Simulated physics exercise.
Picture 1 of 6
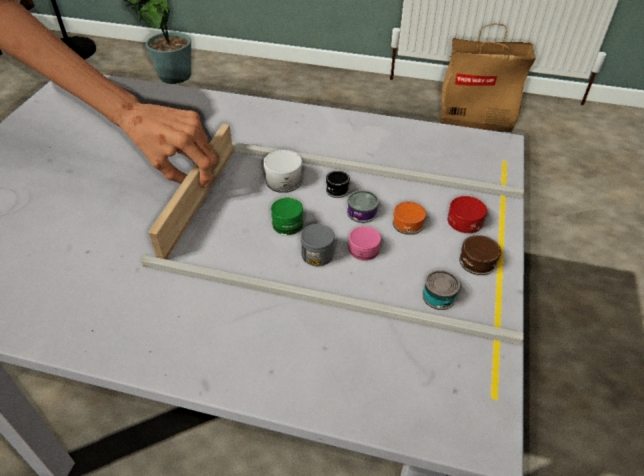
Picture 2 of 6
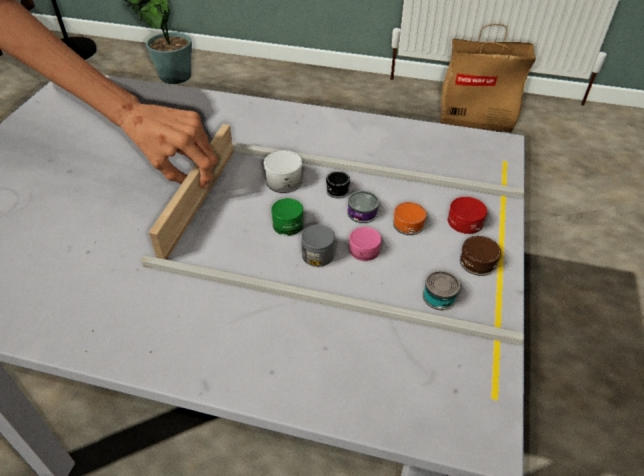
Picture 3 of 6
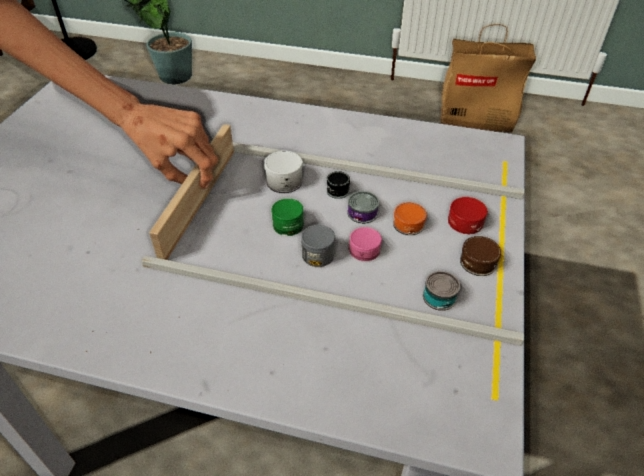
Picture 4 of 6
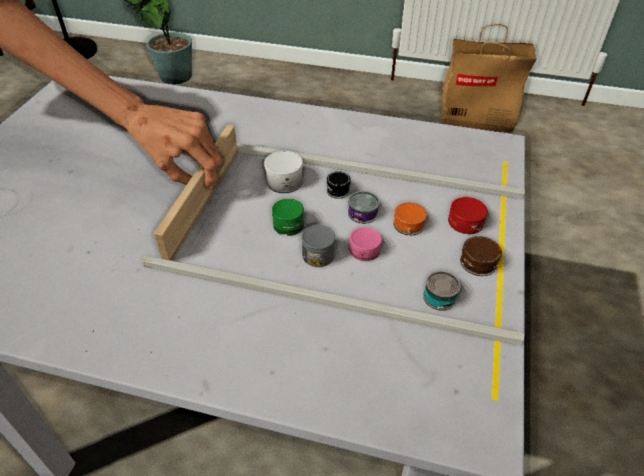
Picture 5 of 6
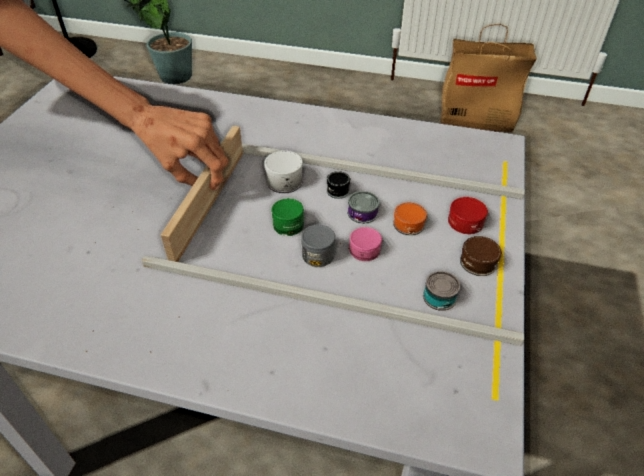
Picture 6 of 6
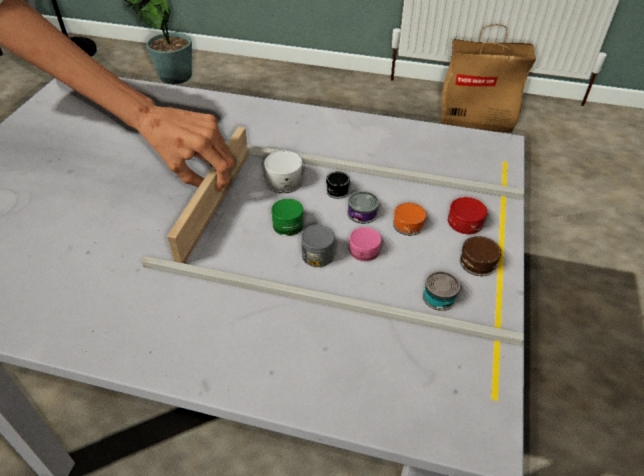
On a pale table, a hand held a wooden board upright behind a scatter of small colourful tubs between two strips, then slid it slightly to the right while the tubs stayed still.
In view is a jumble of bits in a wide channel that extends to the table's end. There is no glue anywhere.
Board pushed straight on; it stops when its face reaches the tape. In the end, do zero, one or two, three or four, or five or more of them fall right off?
At least five are gone.
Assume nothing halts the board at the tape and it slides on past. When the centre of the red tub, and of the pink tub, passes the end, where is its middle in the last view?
The middle is at (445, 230) when it's the red tub, and at (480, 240) when it's the pink tub.
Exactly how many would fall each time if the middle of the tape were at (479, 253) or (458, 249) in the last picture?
So it's 4 the first time and 1 the second time.
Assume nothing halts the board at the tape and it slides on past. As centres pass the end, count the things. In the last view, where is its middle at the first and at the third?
Around (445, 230); afterwards around (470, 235).
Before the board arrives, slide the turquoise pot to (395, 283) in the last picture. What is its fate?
From that start, the object then is safe.
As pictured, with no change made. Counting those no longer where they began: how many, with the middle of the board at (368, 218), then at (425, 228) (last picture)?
The first count is 7, and then it's 10.
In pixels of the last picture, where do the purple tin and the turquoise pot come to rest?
Final spots - purple tin (519, 238), turquoise pot (518, 317).
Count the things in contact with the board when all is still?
At rest, 5 are in contact.
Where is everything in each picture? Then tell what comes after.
Brown tin (480, 255); red tub (467, 215); turquoise pot (441, 290); board (196, 187); tape (501, 256), in the first frame.
Red tub (467, 215); purple tin (363, 207), in the second frame.
Turquoise pot (441, 291); white tin (284, 172), in the third frame.
Brown tin (480, 256); green tub (288, 217), in the fourth frame.
Red tub (467, 216); black pot (338, 185), in the fifth frame.
Brown tin (480, 256); red tub (467, 216); turquoise pot (441, 291); board (213, 190); tape (501, 257), in the sixth frame.
Soon after, none off yet; brown tin at rest near (480, 256); red tub at rest near (467, 216); turquoise pot at rest near (441, 291).
After that, none off yet; brown tin at rest near (480, 256); red tub displaced a little near (481, 219); turquoise pot at rest near (441, 291).
In the end, the number that fall off is five or more; gone, black pot, pink tub, orange tin, red tub and brown tin.
